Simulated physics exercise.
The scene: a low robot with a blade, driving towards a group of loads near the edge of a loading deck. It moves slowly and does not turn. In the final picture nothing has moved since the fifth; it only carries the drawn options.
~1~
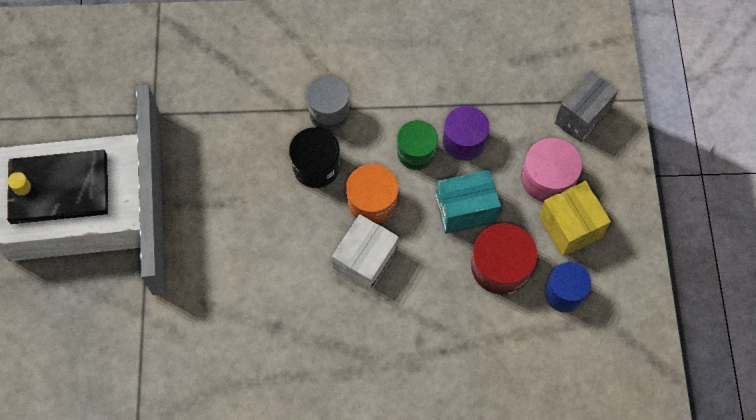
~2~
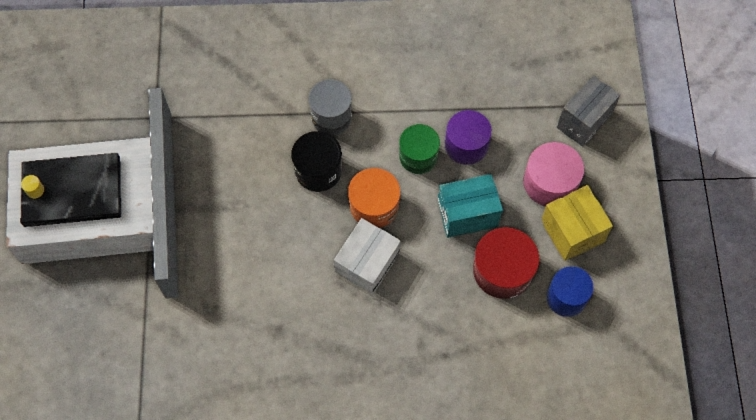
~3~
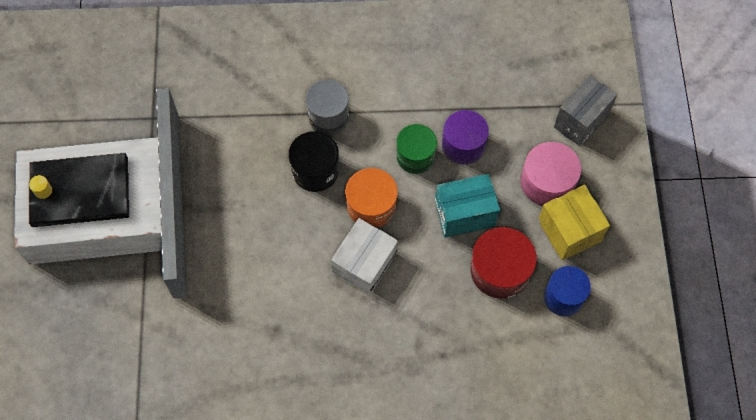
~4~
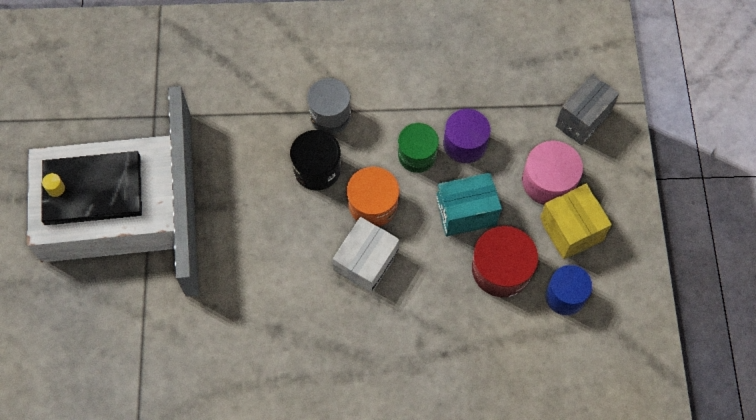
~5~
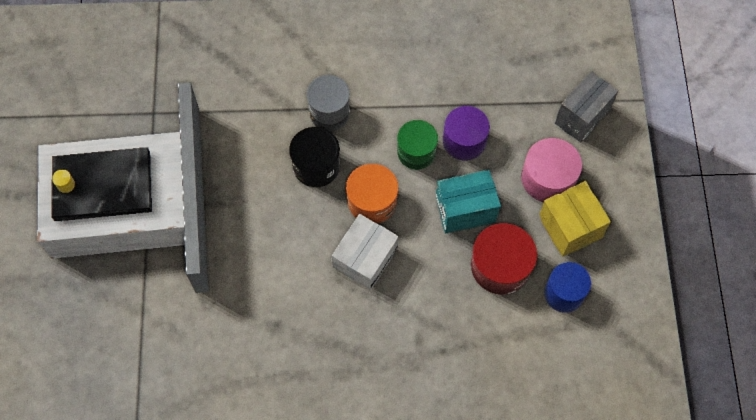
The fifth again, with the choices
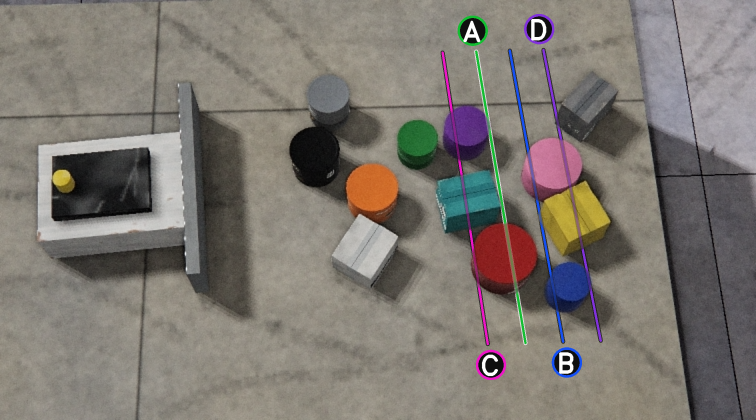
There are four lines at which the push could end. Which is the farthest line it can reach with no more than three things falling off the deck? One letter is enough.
Up to line D.
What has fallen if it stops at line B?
The yellow box.
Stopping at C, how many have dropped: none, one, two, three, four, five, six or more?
By then, none.
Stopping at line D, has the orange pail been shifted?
By then, yes.
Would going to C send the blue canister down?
No.
On the marked copy, A at (499, 188); B at (535, 187); C at (464, 189); D at (570, 186).
With D. Early on, robot (248, 178); grey pail (347, 102); white box (376, 250).
Further on, robot (387, 174); grey box (600, 99); yellow box (606, 224).
At the end, robot (496, 171); yellow box over the edge; pink canister over the edge; two fallen.
As for the rest, A is within the limit but short; B is within the limit but short; C is within the limit but short.
